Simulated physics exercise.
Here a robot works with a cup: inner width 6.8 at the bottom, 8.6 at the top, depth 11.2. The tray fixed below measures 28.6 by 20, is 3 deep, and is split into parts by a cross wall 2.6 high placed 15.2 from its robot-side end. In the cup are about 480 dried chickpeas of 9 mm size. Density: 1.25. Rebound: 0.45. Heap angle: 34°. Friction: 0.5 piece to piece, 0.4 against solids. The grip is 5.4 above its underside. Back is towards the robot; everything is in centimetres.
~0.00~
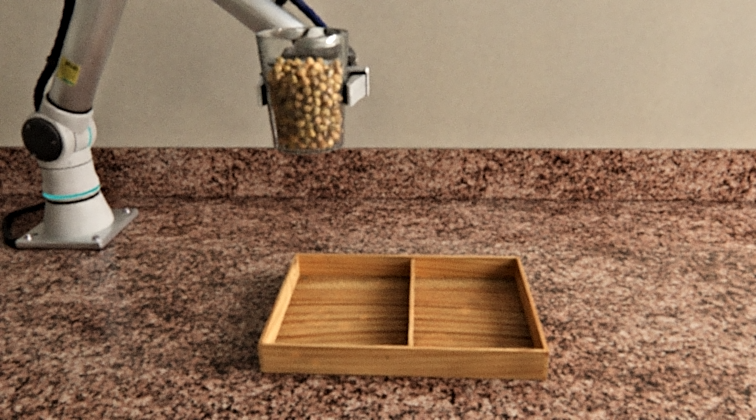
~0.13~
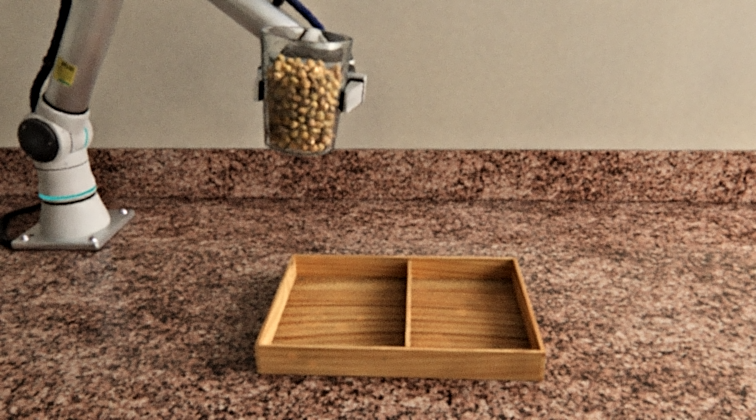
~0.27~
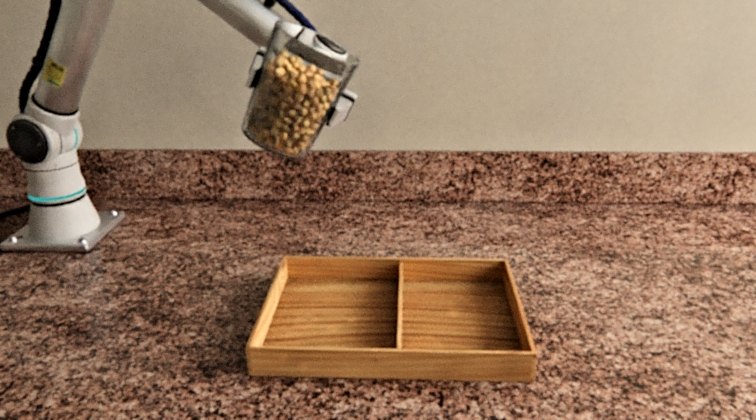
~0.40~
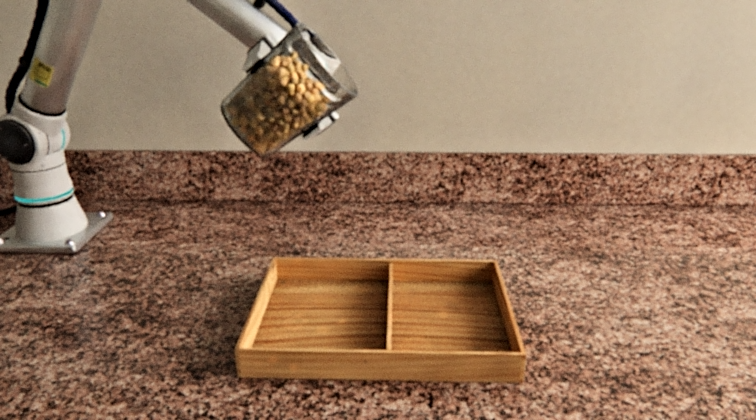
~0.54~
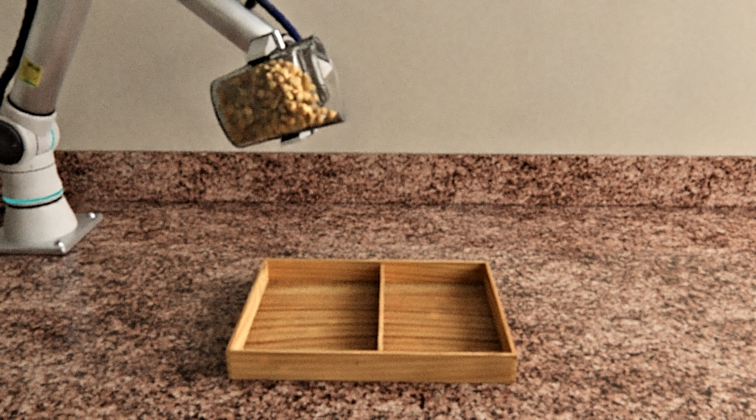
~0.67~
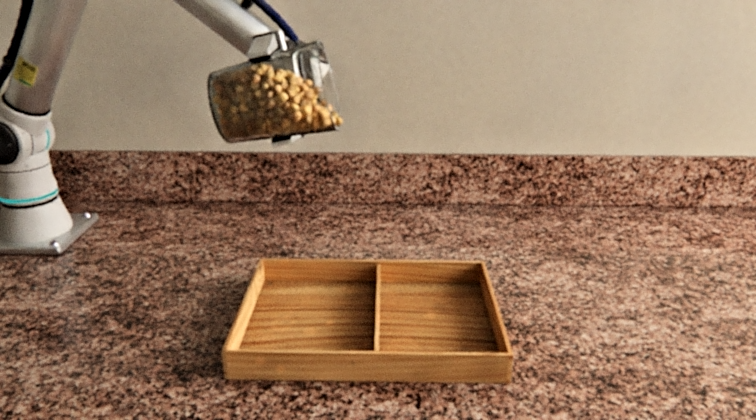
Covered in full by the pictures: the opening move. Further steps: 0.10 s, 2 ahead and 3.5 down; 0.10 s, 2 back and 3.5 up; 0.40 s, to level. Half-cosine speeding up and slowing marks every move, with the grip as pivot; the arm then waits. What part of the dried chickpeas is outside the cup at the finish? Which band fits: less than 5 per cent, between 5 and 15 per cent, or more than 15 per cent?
It falls between 5 and 15 per cent.
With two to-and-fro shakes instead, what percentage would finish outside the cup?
About 15 %.
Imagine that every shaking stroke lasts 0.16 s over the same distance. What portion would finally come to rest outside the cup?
5 %.
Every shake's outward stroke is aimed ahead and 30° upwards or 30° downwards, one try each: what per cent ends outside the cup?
Roughly 65 per cent, then 25 per cent.
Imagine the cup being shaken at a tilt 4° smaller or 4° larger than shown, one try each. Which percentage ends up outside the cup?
5 and 15 %.
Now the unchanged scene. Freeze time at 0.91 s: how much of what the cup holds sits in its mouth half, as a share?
Some 40 per cent.
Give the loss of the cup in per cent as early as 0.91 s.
5 %.
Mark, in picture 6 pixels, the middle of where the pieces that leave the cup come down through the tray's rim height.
Look at roughly (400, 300) in the last picture.
After 0.91 s, tilted 76° forward, highest piece 29 above the table; 458 in the cup, 1 in the far-side part, 17 in flight or on a rim.
After 1.15 s, tilted 16° forward, highest piece 32 above the table; 434 in the cup, 24 in the far-side part, 8 in the robot-side part, 1 on the table or floor, 9 in flight or on a rim.
After 1.47 s, level, highest piece 32 above the table; 434 in the cup, 31 in the far-side part, 10 in the robot-side part, 1 on the table or floor.
After 2.52 s, level, highest piece 32 above the table; 434 in the cup, 31 in the far-side part, 10 in the robot-side part, 1 on the table or floor.
At rest, 434 in the cup, 31 in the far-side part, 10 in the robot-side part, 1 on the table or floor. That is 9 % outside the cup.
